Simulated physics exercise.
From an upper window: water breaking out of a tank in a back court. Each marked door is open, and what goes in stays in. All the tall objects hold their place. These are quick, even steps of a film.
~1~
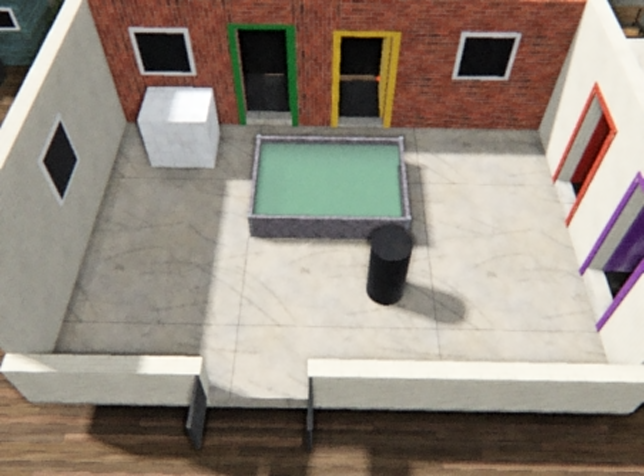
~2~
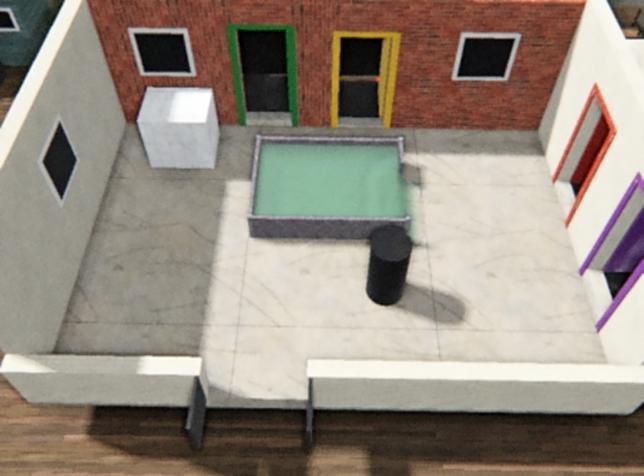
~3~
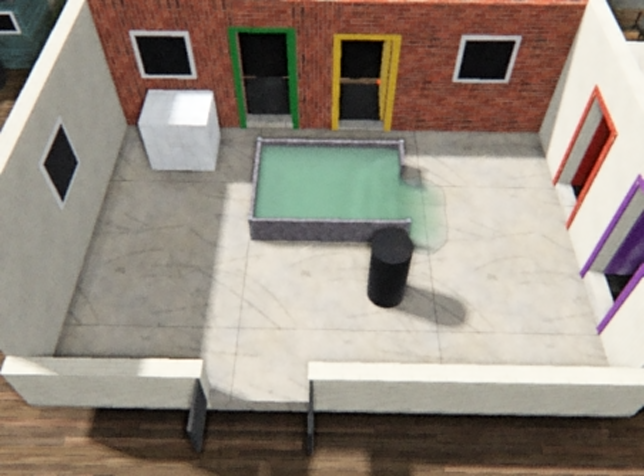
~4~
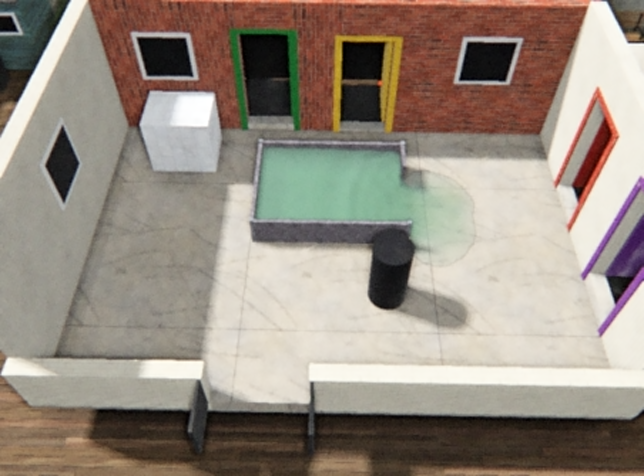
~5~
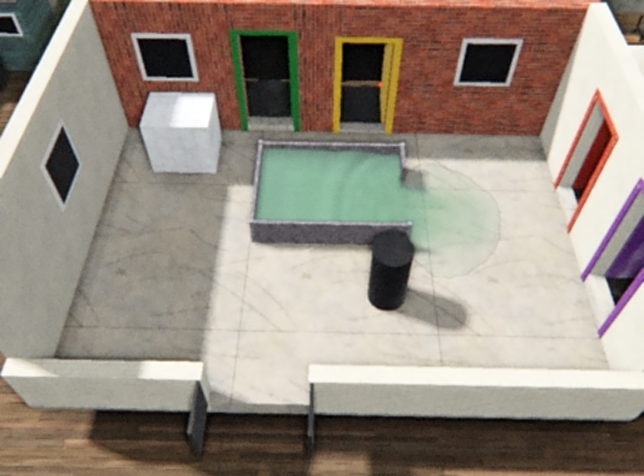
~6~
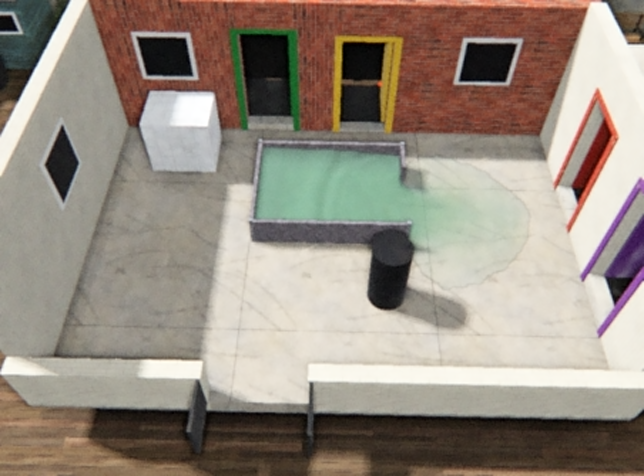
Green water breaking out of the right side of a rectangular tank and spreading across a pale walled court floor.
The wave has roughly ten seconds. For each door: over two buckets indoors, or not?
One by one: The purple door stays under that; the green door stays under that; the red door takes more than that; the yellow door stays under that.
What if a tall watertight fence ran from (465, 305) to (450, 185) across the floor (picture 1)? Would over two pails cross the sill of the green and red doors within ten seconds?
One by one: Green door is under; red door stays under.
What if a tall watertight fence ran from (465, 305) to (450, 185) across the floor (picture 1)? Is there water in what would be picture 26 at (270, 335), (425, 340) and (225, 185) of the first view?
One after the other: Under water, awash, no water.
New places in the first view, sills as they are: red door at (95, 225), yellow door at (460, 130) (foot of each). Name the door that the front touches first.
That is the one in purple.
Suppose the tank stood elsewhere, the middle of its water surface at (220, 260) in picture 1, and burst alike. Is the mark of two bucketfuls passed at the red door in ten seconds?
One by one: Red is under.
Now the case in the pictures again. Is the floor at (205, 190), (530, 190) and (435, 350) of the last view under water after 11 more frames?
As listed: No water, covered, no water.
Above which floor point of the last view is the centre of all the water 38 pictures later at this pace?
Roughly at (429, 235).
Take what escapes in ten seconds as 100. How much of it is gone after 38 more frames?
I make it 85 per cent.
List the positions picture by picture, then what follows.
The first picture shows still water in the water tank at (329, 179).
In the second picture, water pours out at (401, 203) and has run to (416, 241).
In the third picture, water pours out at (402, 207) and has run to (438, 244).
In the fourth picture, water pours out at (403, 208) and has run to (467, 201).
In the fifth picture, the front is at (491, 205), out from the gap at (402, 210).
In the sixth picture, water pours out at (402, 209) and has run to (518, 205).
A moment on, water covers 20 % of the floor; the purple door not reached, the green door not reached, the red door under two buckets in, the yellow door not reached.
Next, water covers 25 % of the floor; the purple door wet at the sill, nothing in, the green door not reached, the red door over two buckets in, the yellow door not reached.
Then, water covers 30 % of the floor; the purple door wet at the sill, nothing in, the green door not reached, the red door far over two buckets in, the yellow door not reached.
Later, water covers 60 % of the floor; the purple door wet at the sill, nothing in, the green door wet at the sill, nothing in, the red door far over two buckets in, the yellow door wet at the sill, nothing in.
In the end, water covers 90 % of the floor; the purple door wet at the sill, nothing in, the green door wet at the sill, nothing in, the red door far over two buckets in, the yellow door wet at the sill, nothing in.
